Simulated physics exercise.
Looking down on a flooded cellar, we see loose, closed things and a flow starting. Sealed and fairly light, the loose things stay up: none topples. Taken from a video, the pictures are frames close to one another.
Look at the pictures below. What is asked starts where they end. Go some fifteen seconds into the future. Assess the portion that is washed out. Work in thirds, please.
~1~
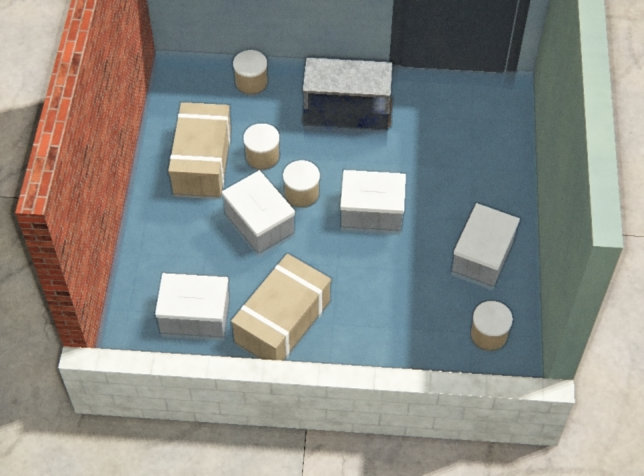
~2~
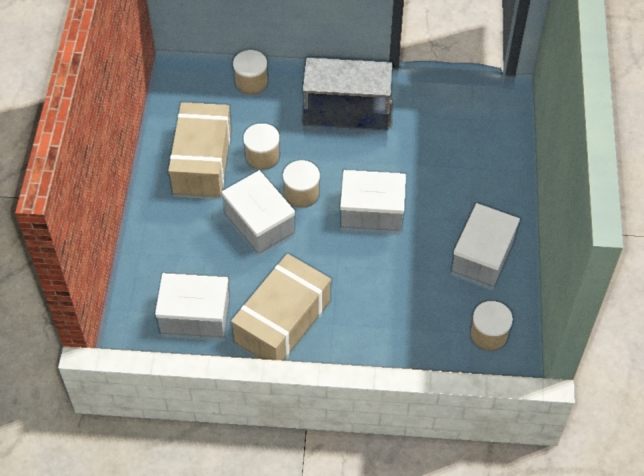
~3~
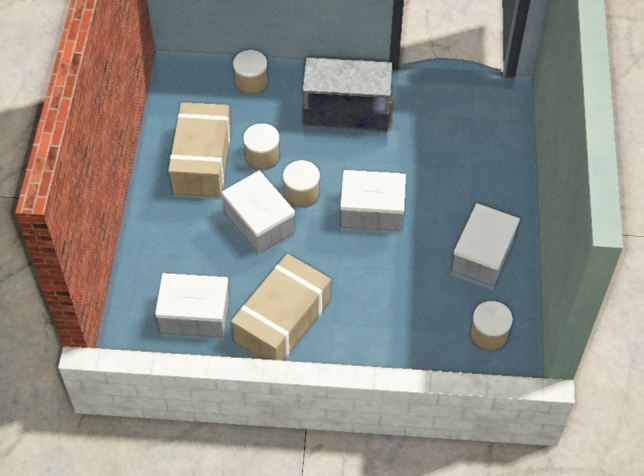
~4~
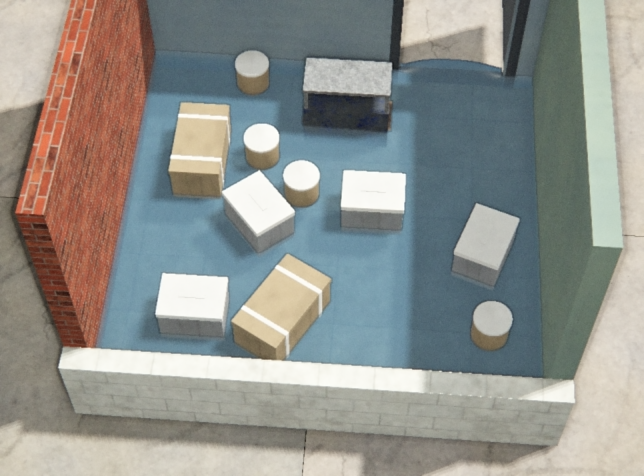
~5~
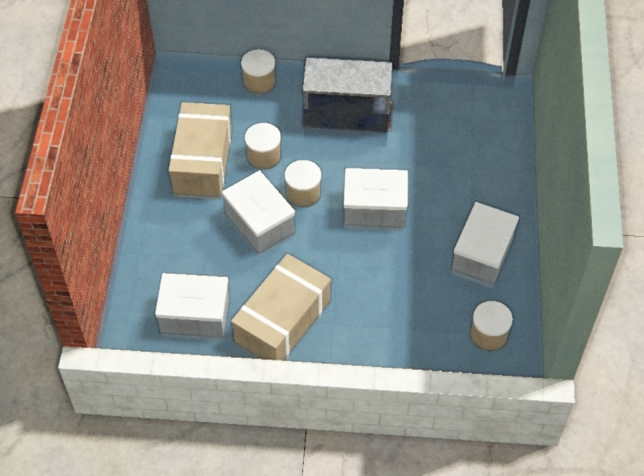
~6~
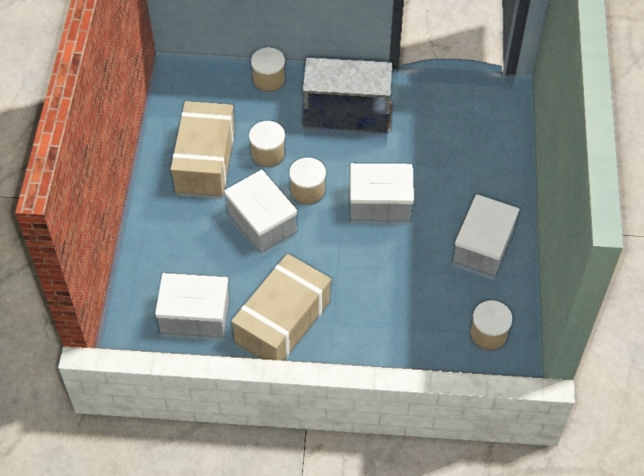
My guess is that a middling share is carried off, one to two thirds.
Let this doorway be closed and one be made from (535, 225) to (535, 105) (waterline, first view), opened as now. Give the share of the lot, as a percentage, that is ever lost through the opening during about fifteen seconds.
Some 70 in a hundred.
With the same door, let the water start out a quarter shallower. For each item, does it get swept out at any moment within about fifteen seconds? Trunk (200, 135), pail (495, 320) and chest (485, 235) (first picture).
Held back, then held back, then escapes.
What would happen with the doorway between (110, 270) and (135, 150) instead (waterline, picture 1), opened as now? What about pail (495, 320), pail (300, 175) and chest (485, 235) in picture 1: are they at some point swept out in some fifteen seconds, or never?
Lab log - 1: Retained; 2: Escaped; 3: Retained.
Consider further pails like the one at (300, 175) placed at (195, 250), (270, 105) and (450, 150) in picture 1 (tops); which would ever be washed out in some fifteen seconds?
Lab note - results by position: Retained, exited, exited.
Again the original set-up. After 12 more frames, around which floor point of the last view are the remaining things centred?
That averages to about (351, 207) on the floor.
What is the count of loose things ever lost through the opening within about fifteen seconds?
Count: 4.
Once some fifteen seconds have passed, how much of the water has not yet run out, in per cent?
Near 48 in a hundred.
A moment on, 0 of 10 are out; 10 afloat.
Next, 1 of 10 are out; 9 afloat.
Later, 4 of 10 are out; 6 afloat.
In the end, 4 of 10 are out; 6 afloat.
